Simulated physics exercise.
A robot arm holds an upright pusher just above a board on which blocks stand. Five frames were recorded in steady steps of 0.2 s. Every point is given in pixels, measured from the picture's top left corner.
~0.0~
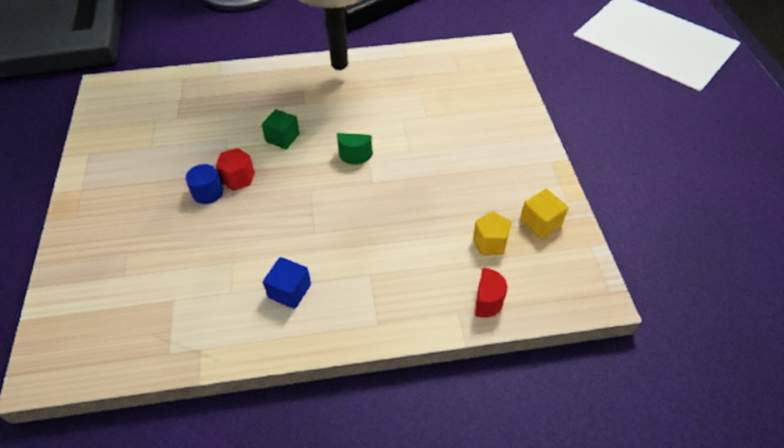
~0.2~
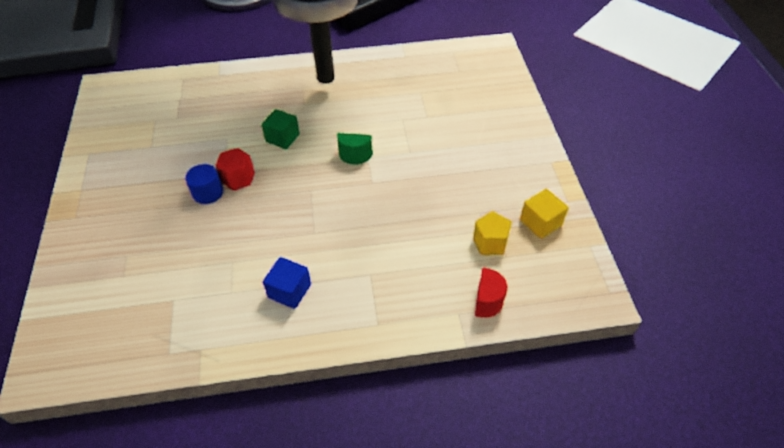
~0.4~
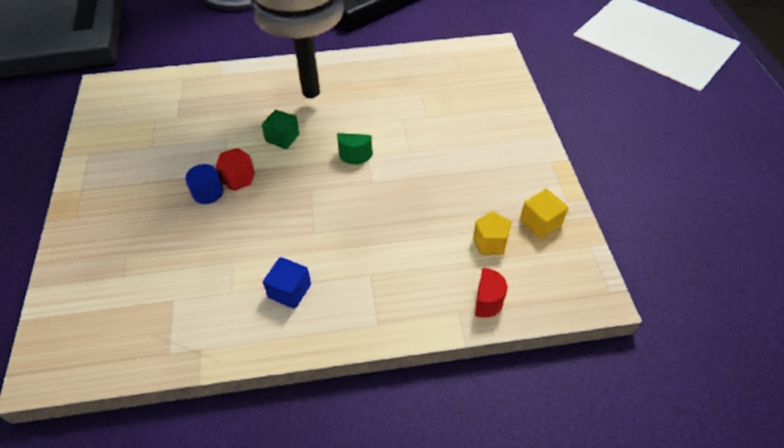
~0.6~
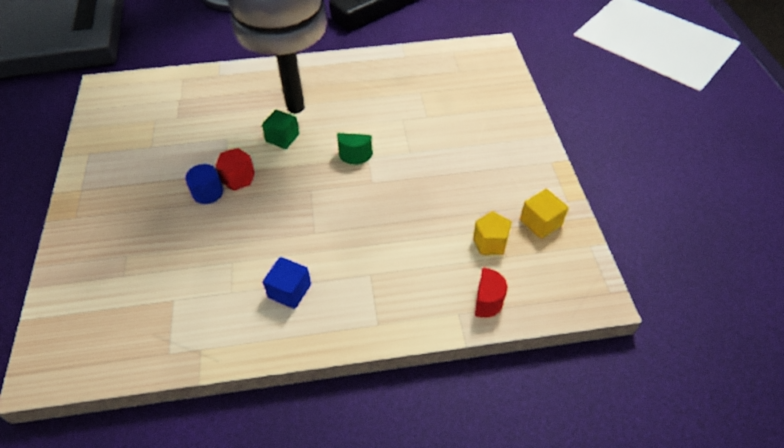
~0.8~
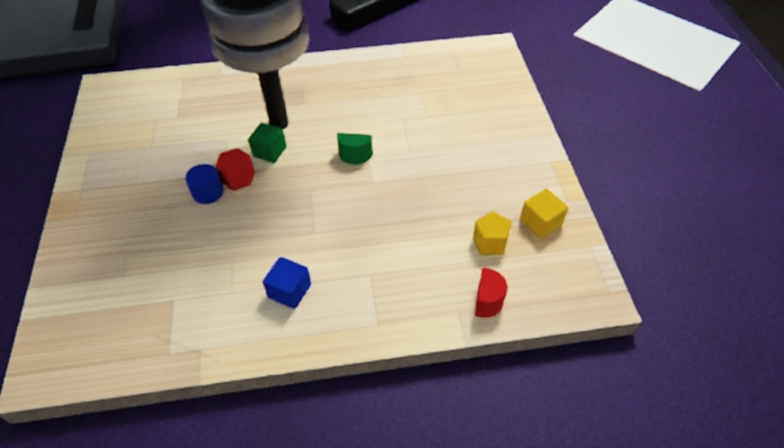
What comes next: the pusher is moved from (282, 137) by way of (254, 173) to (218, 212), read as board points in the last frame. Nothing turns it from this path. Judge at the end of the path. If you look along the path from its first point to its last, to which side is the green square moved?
The shift goes right.
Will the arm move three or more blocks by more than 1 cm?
It seems so.
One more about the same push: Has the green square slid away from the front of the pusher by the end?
In short: No.
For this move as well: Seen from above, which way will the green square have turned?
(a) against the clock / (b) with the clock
Option b.
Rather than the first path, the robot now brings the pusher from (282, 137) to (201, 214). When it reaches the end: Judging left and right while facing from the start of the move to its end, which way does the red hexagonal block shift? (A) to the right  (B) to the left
Correct choice: B.
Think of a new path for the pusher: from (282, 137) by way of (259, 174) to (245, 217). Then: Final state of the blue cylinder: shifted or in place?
It is shoved along.
What follows on the original path. One third of the way, pusher (261, 149); blue cylinder (184, 185); red hexagonal block (216, 172); green square (243, 158), turned 15° clockwise.
Two thirds of the way, pusher (238, 173); blue cylinder (151, 202); red hexagonal block (185, 192), turned 20° clockwise; green square (216, 183), turned 30° clockwise.
At the end, pusher (213, 200); blue cylinder (119, 213); red hexagonal block (153, 209), turned 40° clockwise; green square (186, 208), turned 50° clockwise.
